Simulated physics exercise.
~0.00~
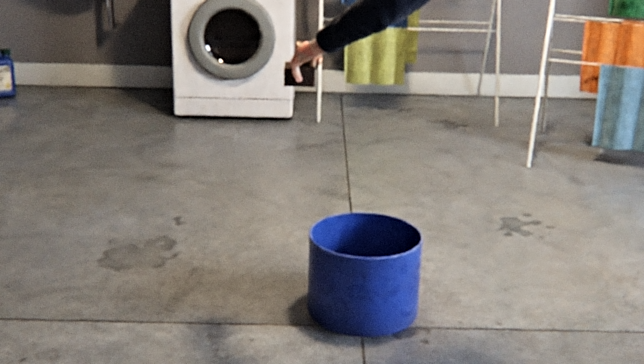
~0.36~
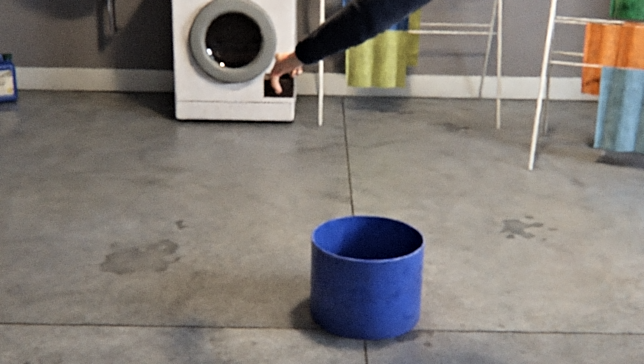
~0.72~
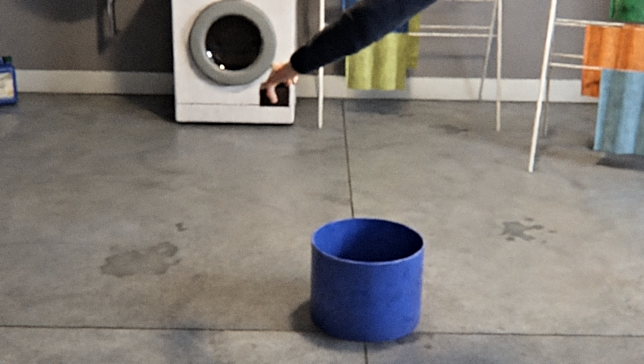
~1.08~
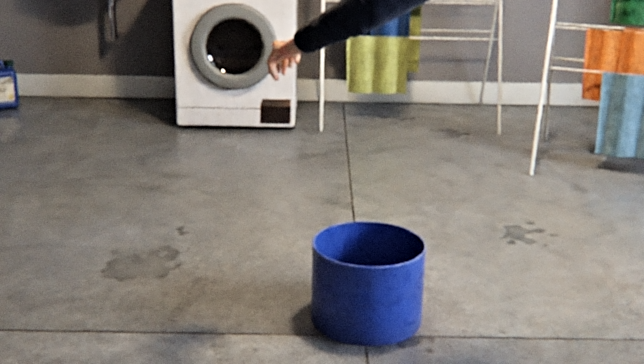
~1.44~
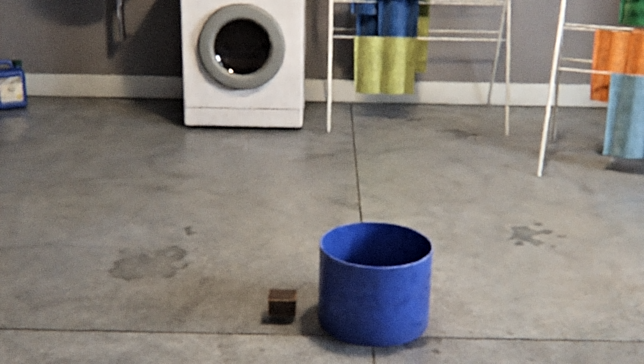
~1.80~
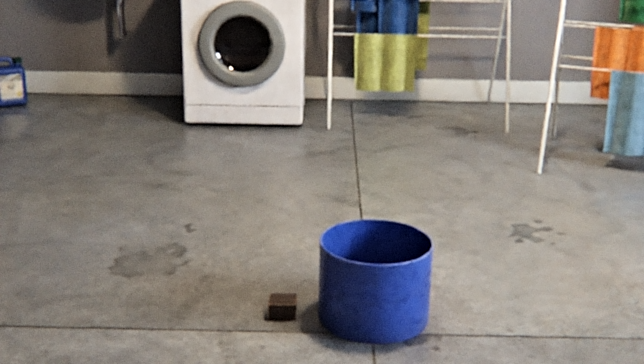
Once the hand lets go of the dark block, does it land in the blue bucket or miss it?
It misses the bucket. The dark block comes down on the floor just to the left of it and stays there.
